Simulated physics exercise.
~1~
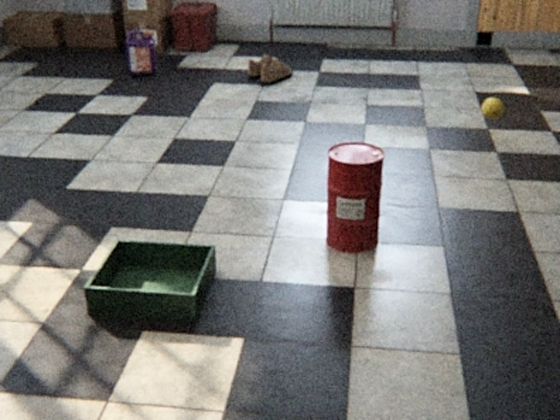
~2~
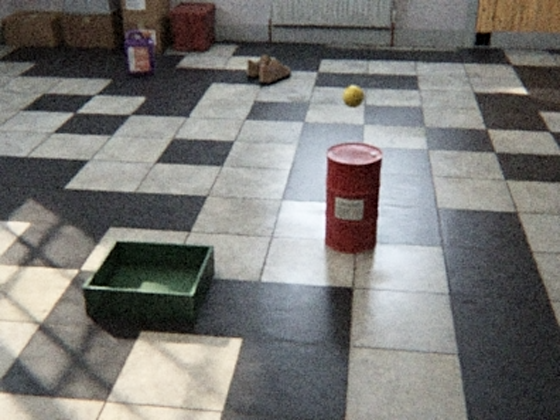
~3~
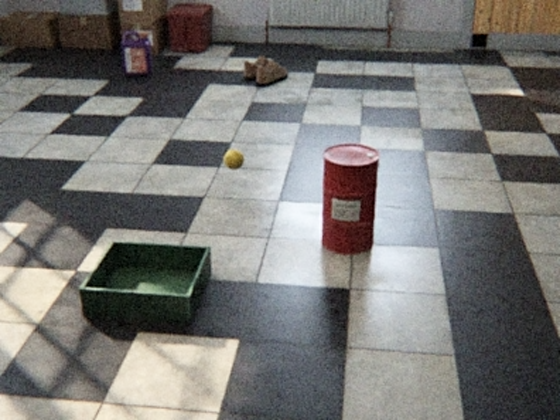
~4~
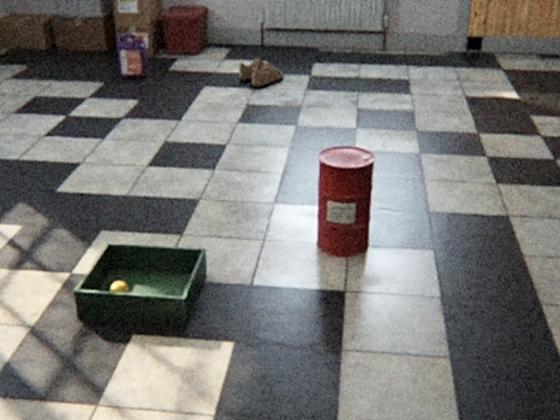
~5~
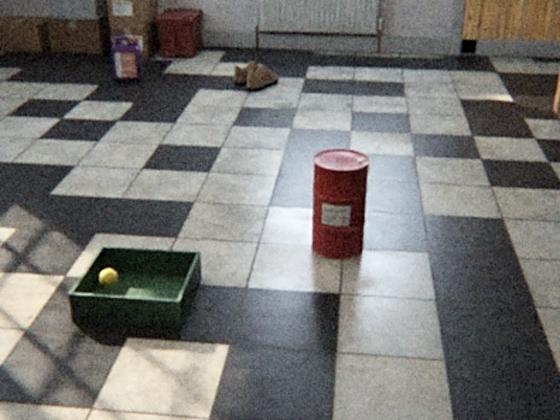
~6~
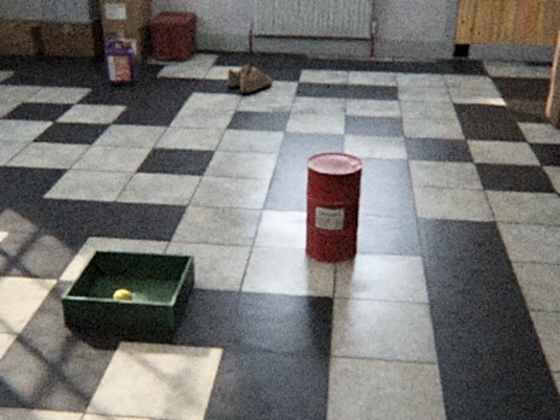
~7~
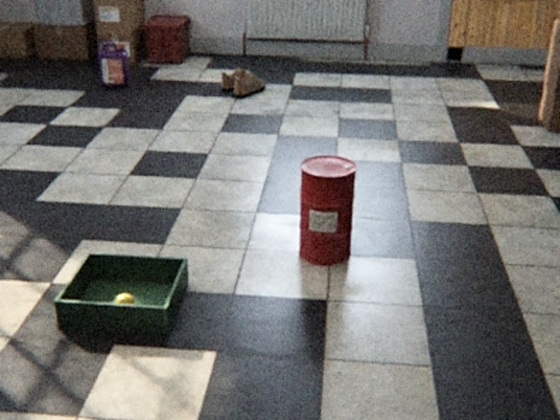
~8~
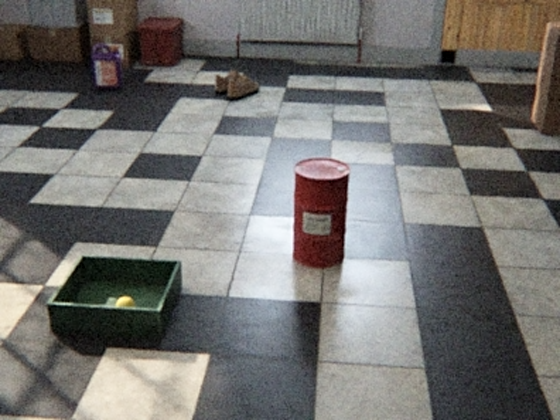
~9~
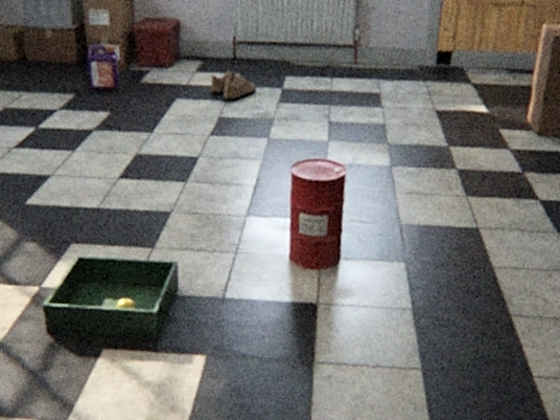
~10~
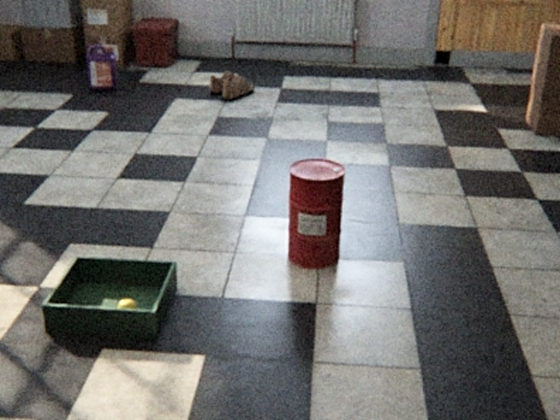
A red canister stands upright near the middle of a sunlit floor of black and pale tiles, seen from above at an angle, with an open green box at the lower left and cartons, a shoe and a radiator towards the back. A small yellow lemon flies in from the upper right and passes behind the canister's top towards the left. It drops down into the green box, bumps up slightly near its left side, then settles. The view drifts slightly right as the lemon rests inside the box and the canister stays standing, untouched.
